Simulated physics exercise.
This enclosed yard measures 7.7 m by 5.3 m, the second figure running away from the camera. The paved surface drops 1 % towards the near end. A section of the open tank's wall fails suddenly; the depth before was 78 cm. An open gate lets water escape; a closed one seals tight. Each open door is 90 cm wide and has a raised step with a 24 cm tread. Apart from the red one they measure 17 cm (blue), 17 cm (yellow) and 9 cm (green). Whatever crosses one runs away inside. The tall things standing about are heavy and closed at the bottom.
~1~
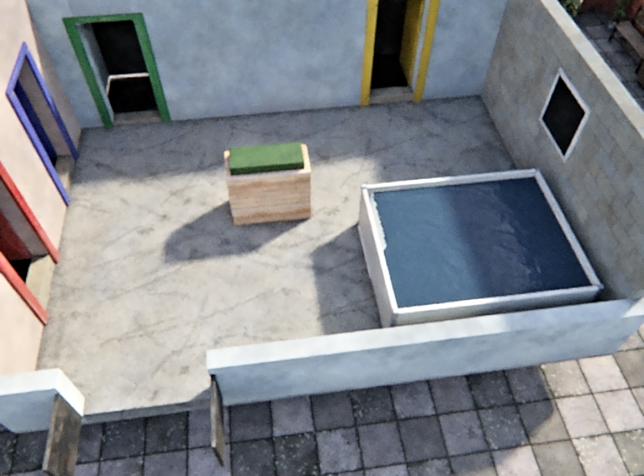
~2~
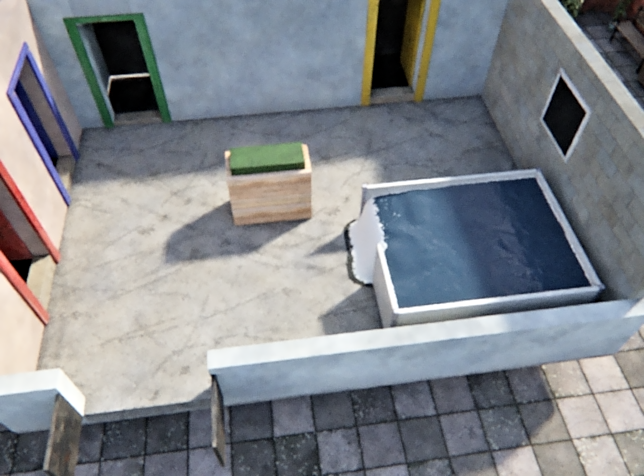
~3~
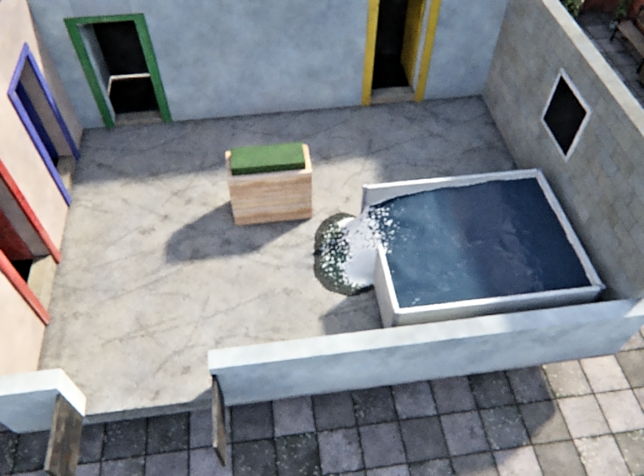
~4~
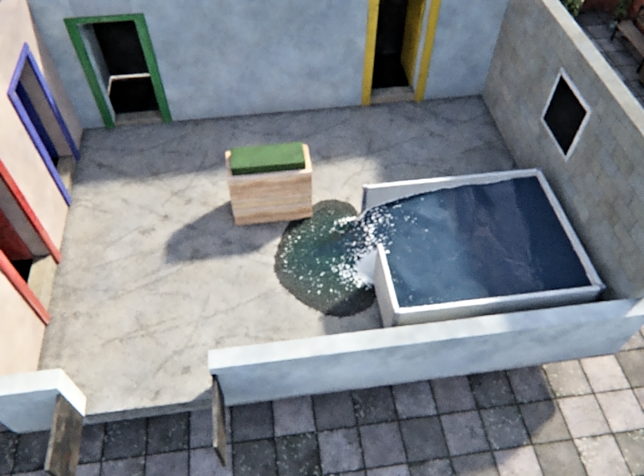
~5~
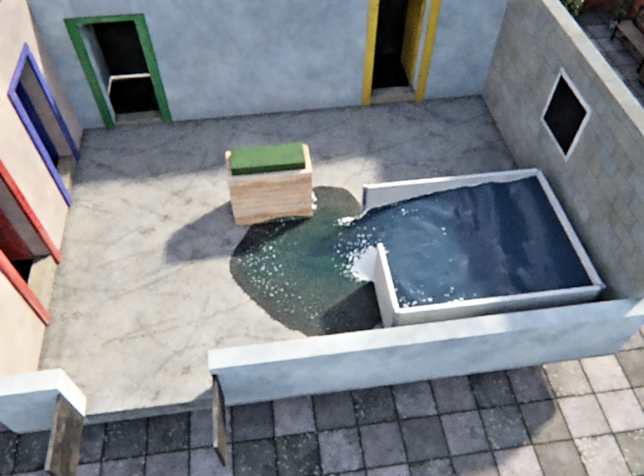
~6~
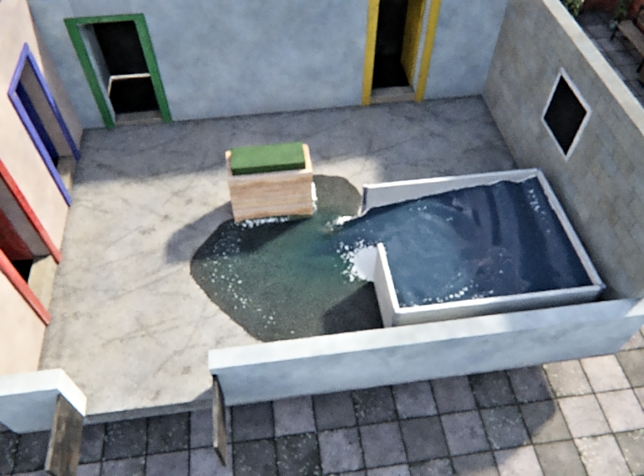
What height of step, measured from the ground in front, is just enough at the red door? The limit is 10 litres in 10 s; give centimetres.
Close to 31 cm is just enough.
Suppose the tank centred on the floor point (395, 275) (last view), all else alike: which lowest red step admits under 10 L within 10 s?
About 34 cm.
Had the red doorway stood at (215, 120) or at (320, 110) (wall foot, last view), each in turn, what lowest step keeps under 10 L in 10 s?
Roughly 6.0 and 9.5 cm.
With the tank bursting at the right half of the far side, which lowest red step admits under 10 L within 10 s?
Some 9.5 cm.
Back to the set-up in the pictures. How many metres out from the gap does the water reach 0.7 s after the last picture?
Some 4.8 m out.
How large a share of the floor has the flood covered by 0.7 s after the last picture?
Some 40 per cent of it.
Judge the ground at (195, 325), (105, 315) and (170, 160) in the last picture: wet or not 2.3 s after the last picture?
In turn: Under water, under water, still dry.
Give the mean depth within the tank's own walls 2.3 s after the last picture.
Roughly 42 cm on average.
Then, 0.7 s after the last picture water covers 40 % of the floor, deepest (42 cm) near (352, 243); 12 cm at the red door, 0 litres in over its 25 cm step.
Then, 2.3 s after the last picture water covers 60 % of the floor, deepest (42 cm) near (32, 403); 32 cm at the red door, 33 litres in over its 25 cm step.
Then, 9.3 s after the last picture water covers 100 % of the floor, deepest (17 cm) near (519, 183); 13 cm at the red door, 54 litres in over its 25 cm step.
At the red door as built, the water peaked near 36 cm, 1.5 s after the last picture.
Run again over the same 10 s with other heights there, 40 litres in over 26.5 cm, 1 litre over 35.5 cm. The limit of 10 litres is kept from about 31 cm up.
